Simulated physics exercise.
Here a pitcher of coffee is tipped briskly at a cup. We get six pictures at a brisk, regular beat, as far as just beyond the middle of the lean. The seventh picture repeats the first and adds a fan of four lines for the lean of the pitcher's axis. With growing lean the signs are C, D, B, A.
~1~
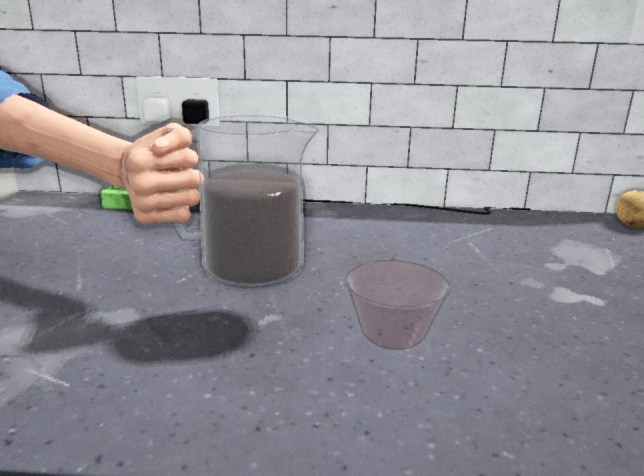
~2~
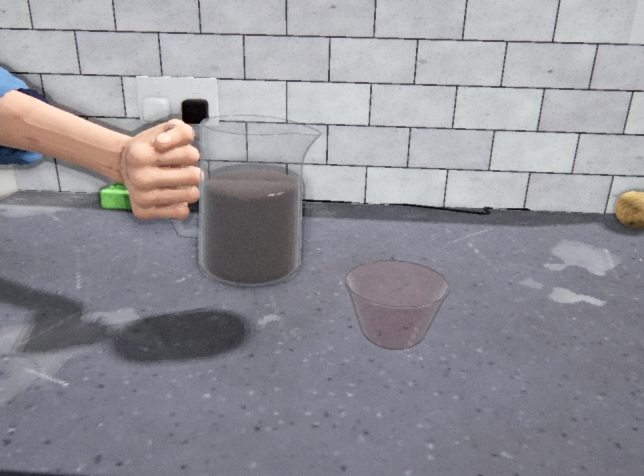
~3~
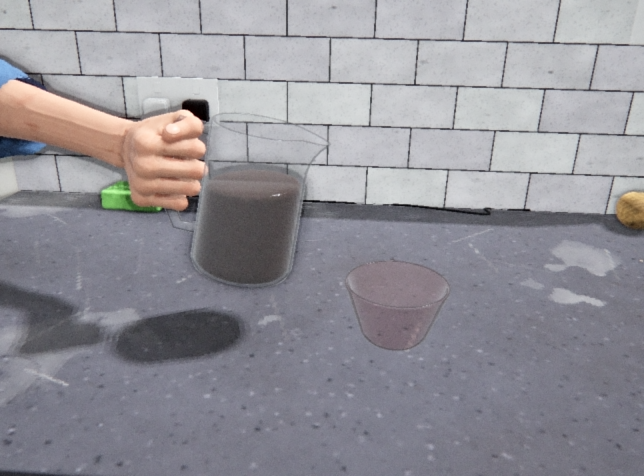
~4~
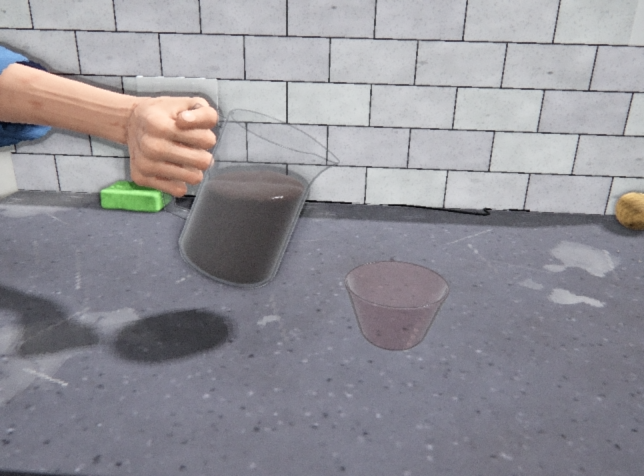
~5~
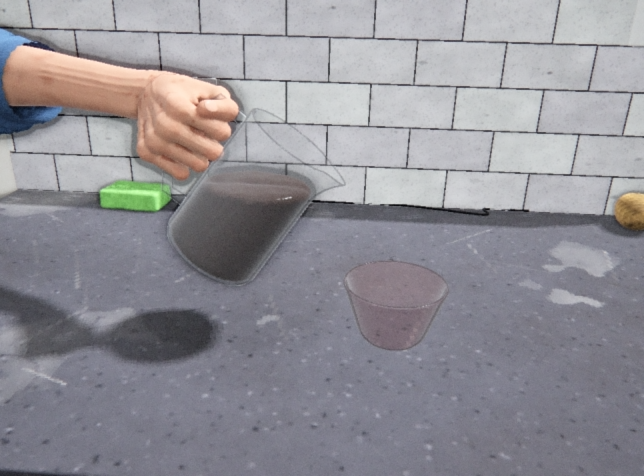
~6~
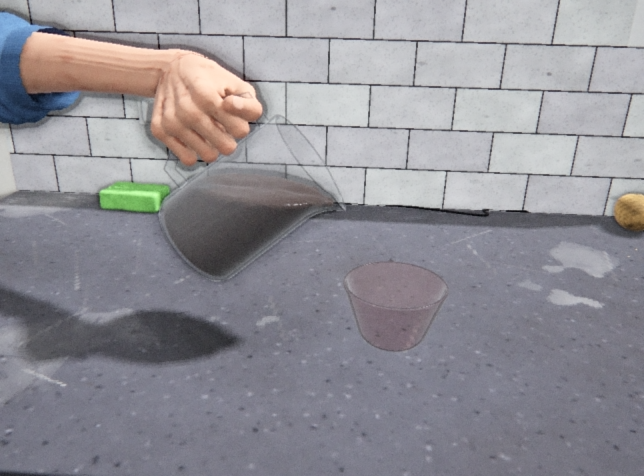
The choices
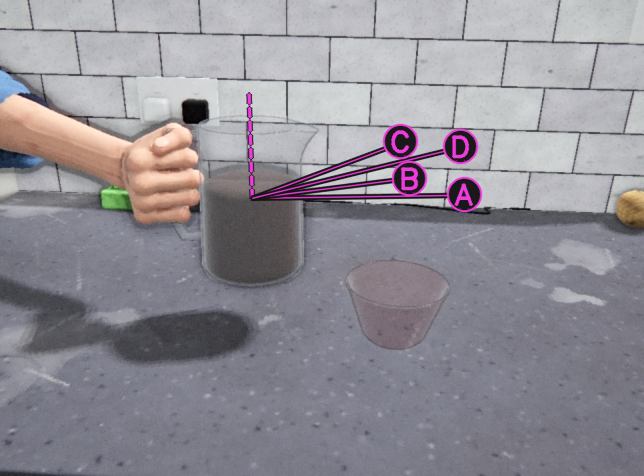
Hand in a blue sleeve tilting a clear pitcher of dark coffee rightward, its spout lowering near a small cup on a grey counter.
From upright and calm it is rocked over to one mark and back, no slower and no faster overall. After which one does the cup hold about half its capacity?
Use tilt C.
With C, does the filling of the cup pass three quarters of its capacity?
No, it does not.
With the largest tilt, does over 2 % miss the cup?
Yes, it does.
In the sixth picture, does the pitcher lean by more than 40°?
Yes.
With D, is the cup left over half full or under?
Over.
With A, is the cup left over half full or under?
Over.
In magenta, A at (447, 195); B at (392, 180); C at (384, 149); D at (444, 151).
With A, the cup ends with about 86 % of what it can hold; 25 % of the coffee is spilt.
With B, the cup ends with about 79 % of what it can hold; 14 % of the coffee is spilt.
With C, the cup ends with about 47 % of what it can hold.
With D, the cup ends with about 68 % of what it can hold; 6 % of the coffee is spilt.
